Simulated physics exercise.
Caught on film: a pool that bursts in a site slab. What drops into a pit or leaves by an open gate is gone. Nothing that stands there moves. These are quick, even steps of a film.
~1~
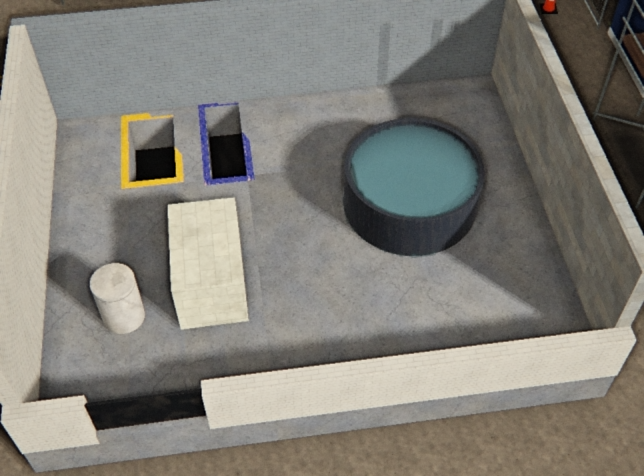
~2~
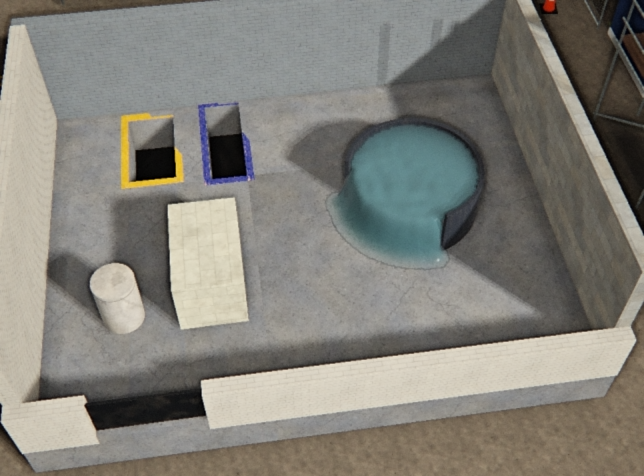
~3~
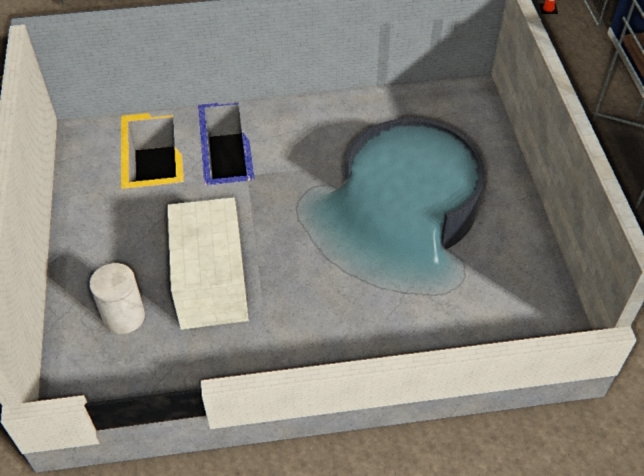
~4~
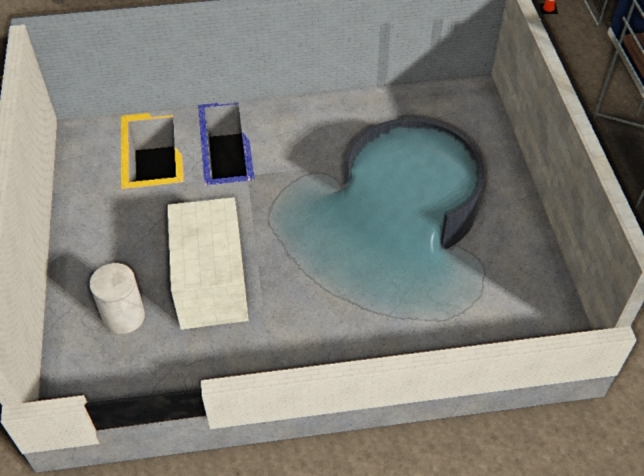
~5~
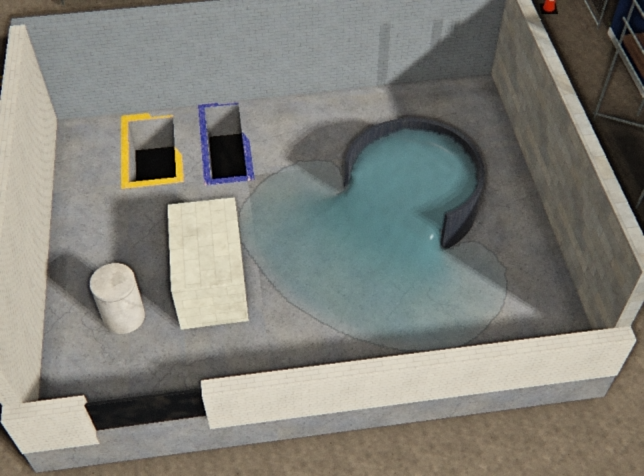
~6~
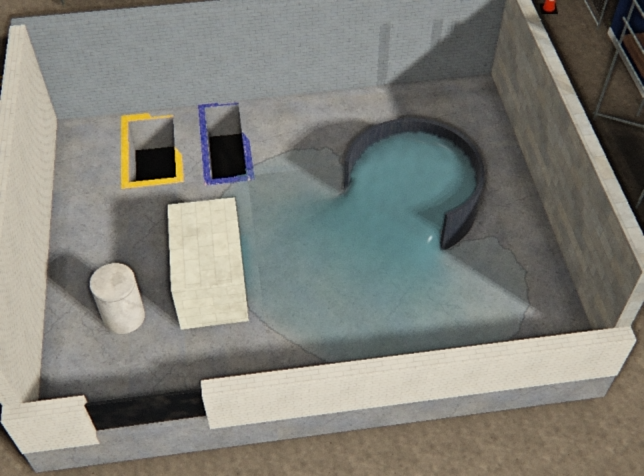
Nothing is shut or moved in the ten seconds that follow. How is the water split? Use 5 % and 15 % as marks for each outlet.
In the end: The gate takes not even 5 %; the yellow pit takes above 15 %; the blue pit takes between 5 and 15 %.
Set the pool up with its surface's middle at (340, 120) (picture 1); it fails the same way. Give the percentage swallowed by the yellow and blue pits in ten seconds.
Per cent: Yellow 15, blue 14.
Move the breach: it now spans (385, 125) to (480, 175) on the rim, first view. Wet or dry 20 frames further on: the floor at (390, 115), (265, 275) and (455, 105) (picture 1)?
As listed: Wet, clear, flooded.
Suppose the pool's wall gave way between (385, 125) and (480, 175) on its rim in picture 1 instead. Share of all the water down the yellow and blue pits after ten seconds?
Roughly, in per cent: Yellow 0, blue 40.
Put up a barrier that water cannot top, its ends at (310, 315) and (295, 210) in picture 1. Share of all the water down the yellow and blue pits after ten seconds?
Per cent: Yellow 10, blue 14.
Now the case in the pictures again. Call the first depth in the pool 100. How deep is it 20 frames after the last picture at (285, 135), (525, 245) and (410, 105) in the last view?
In turn 0, 4 and 0 in a hundred.
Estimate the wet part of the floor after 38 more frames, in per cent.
Near 80 in a hundred.
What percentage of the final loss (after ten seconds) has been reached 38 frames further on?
I make it 45 per cent.
A moment on, water covers 40 % of the floor; the gate 0 %, the yellow pit 0 %, the blue pit 1 %.
Next, water covers 45 % of the floor; the gate 0 %, the yellow pit 1 %, the blue pit 1 %.
Then, water covers 60 % of the floor; the gate 0 %, the yellow pit 2 %, the blue pit 2 %.
Later, water covers 80 % of the floor; the gate 0 %, the yellow pit 10 %, the blue pit 5 %.
In the end, water covers 95 % of the floor; the gate 0 %, the yellow pit 22 %, the blue pit 10 %.
